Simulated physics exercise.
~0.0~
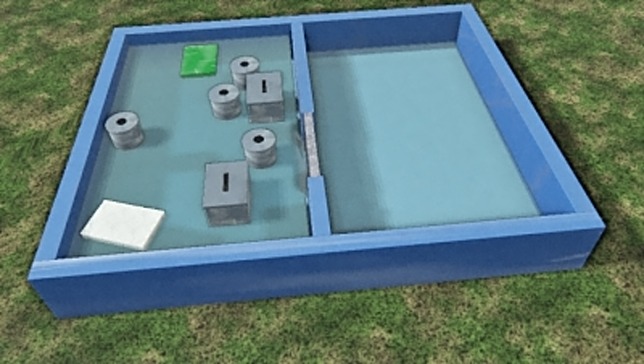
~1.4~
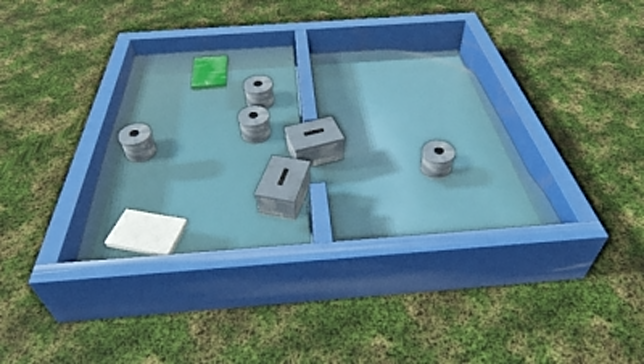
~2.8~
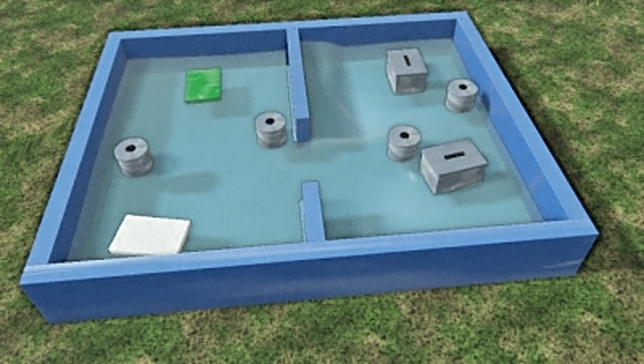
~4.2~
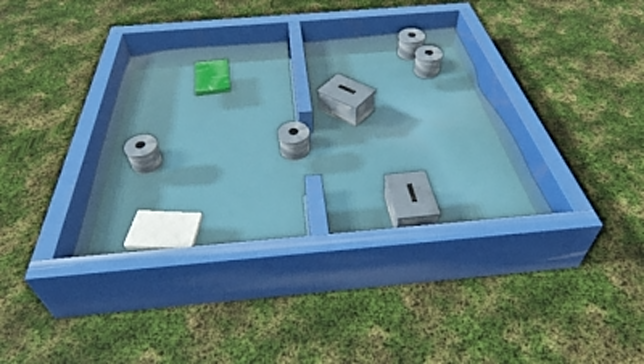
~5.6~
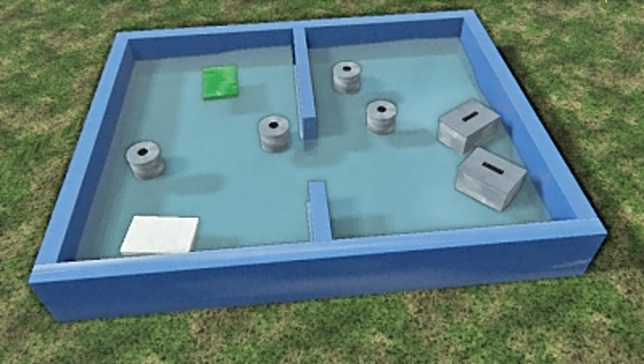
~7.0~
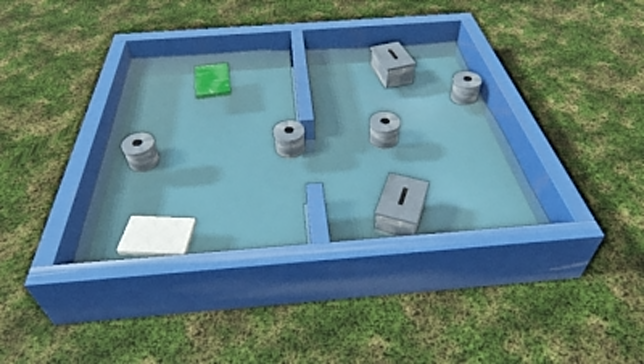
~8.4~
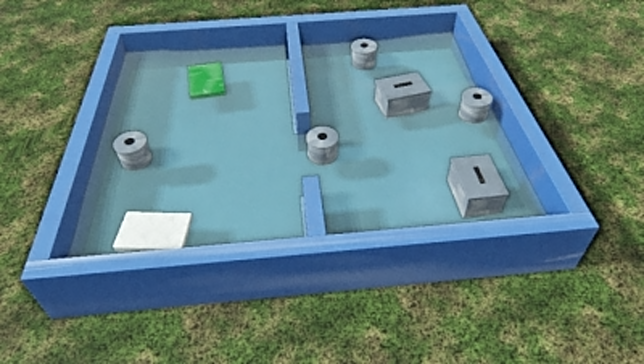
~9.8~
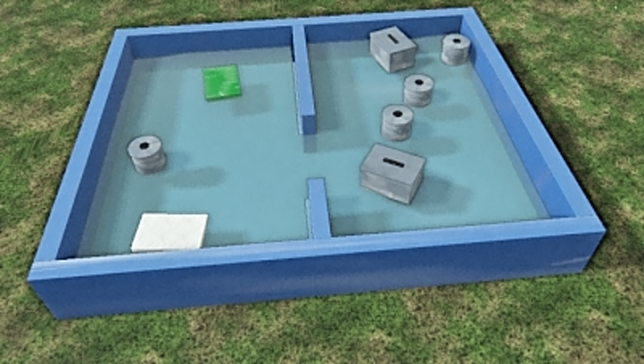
Gray blocks and round tubs drift through the gap until five float on the right.
